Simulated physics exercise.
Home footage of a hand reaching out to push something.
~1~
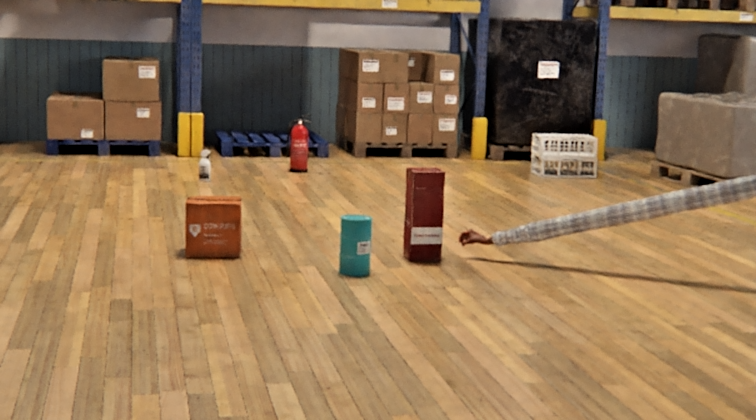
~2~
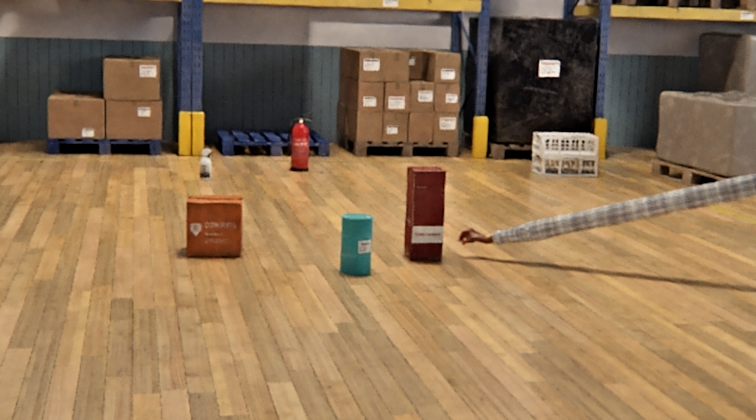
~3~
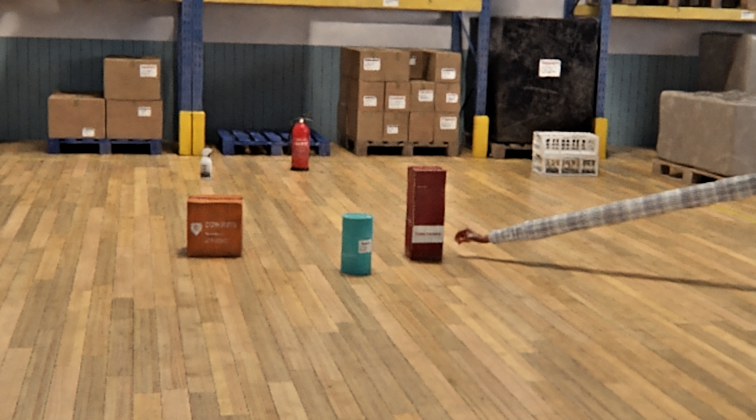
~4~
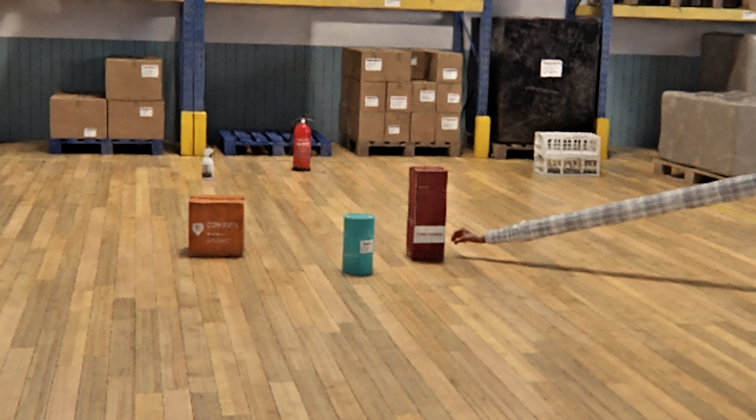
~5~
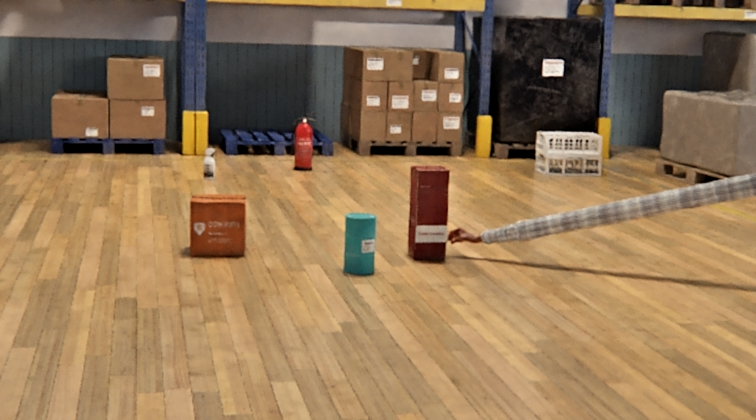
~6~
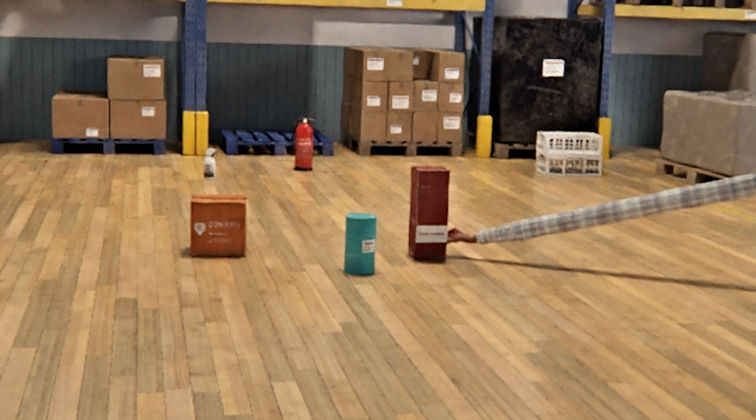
A hand in a plaid sleeve inches left to the tall dark red box.
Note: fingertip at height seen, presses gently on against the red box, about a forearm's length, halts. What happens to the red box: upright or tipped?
Ends up erect.
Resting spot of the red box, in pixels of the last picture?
The object finishes roughly at pixel (369, 213).
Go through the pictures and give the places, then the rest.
In the first frame, red box (424, 214).
In the second frame, red box (425, 213).
In the third frame, red box (425, 213).
In the fourth frame, red box (427, 213).
In the fifth frame, red box (428, 212).
In the sixth frame, red box (429, 212).
Then, 0.20 s later than the last frame, red box moved a little near (419, 212).
Then, 0.50 s later than the last frame, red box moved about its own width near (403, 212).
Then, 0.80 s later than the last frame, red box moved about its own width near (386, 212).
Then, 1.00 s later than the last frame, red box moved well along near (374, 212).
When it is over, moved from the start, red box. End places, in pixels of the last picture, red box near (369, 213).
